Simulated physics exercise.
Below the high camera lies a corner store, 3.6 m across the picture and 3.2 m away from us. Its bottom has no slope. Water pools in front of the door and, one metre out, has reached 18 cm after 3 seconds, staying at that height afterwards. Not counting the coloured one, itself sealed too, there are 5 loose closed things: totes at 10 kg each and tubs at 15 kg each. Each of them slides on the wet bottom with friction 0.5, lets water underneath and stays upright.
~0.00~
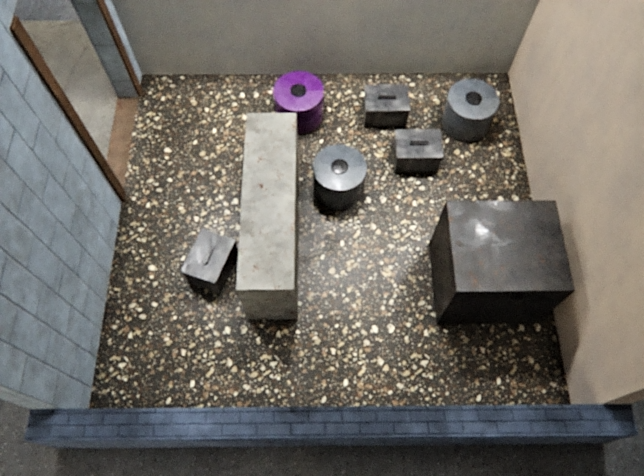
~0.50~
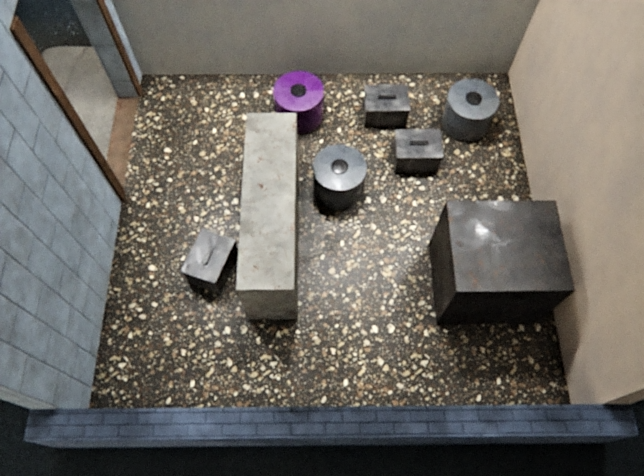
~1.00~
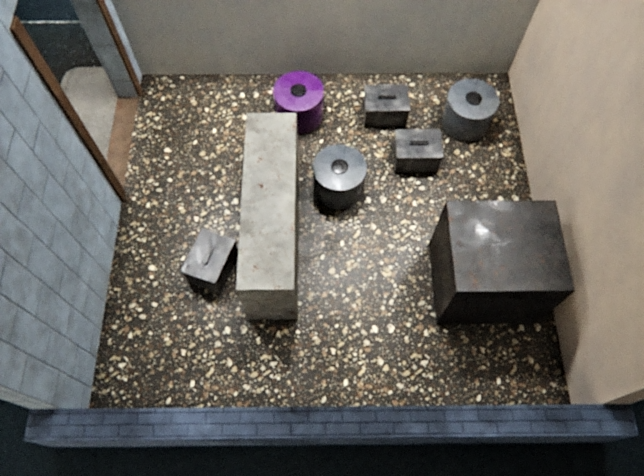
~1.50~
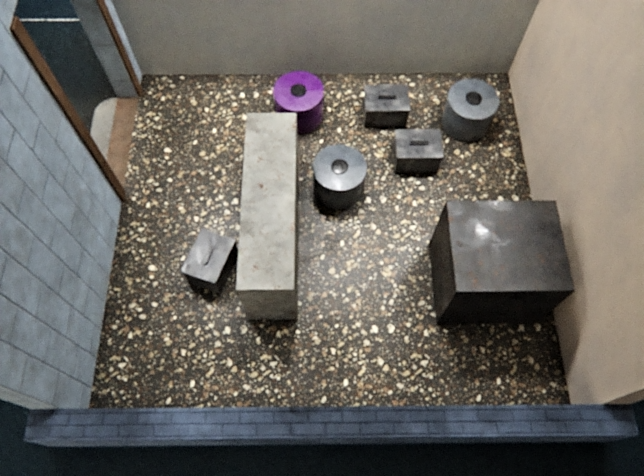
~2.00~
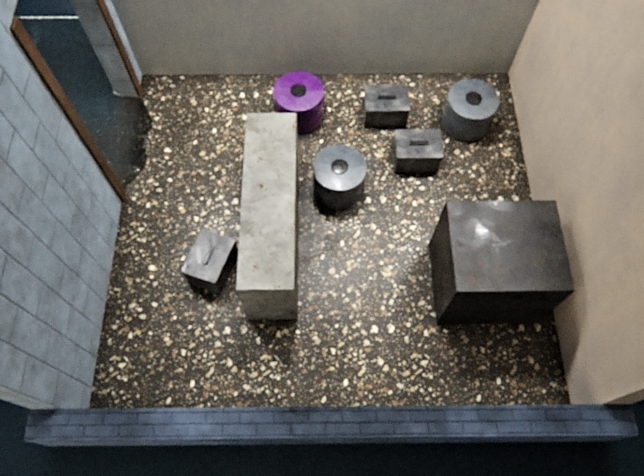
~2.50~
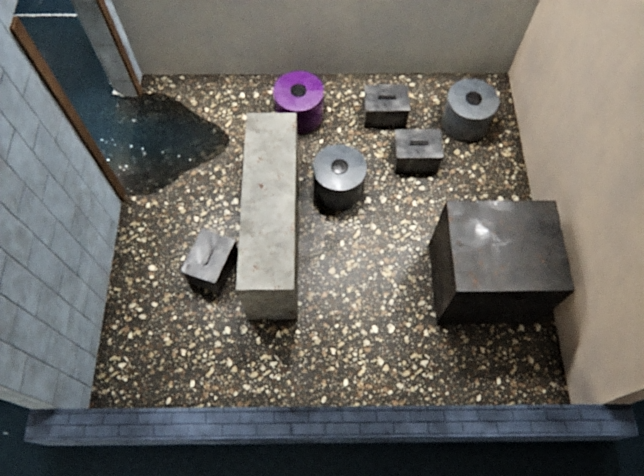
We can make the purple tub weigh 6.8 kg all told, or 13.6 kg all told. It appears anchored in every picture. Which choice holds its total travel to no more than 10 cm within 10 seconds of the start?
Extra weight still does not help.
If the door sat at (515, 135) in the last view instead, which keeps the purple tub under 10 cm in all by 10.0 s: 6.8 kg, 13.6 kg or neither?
Then neither weight holds it.
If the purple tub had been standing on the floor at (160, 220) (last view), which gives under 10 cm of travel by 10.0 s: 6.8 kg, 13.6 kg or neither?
Only the larger holds.
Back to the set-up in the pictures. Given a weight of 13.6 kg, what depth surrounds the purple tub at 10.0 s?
Something like 8 centimetres.
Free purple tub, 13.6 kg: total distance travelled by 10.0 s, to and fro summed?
Roughly 200 centimetres altogether.
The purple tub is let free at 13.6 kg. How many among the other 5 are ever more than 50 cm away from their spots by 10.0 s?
It adds up to 4.
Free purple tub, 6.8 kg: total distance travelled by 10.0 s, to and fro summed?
Roughly 250 cm.
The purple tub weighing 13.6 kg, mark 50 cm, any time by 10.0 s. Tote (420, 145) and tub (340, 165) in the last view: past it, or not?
In sequence, exceeded; not exceeded.
After 3.5 s the purple tub would be 5 cm from its start with 6.8 kg and 0 cm from its start with 13.6 kg; 4 cm of water round it then.
After 4.5 s the purple tub would be 45 cm from its start with 6.8 kg and 34 cm from its start with 13.6 kg; 8 cm of water round it then.
After 7.0 s the purple tub would be 103 cm from its start with 6.8 kg and 74 cm from its start with 13.6 kg; 10 cm of water round it then.
After 10.0 s the purple tub would be 173 cm from its start with 6.8 kg and 139 cm from its start with 13.6 kg; 8 cm of water round it then.
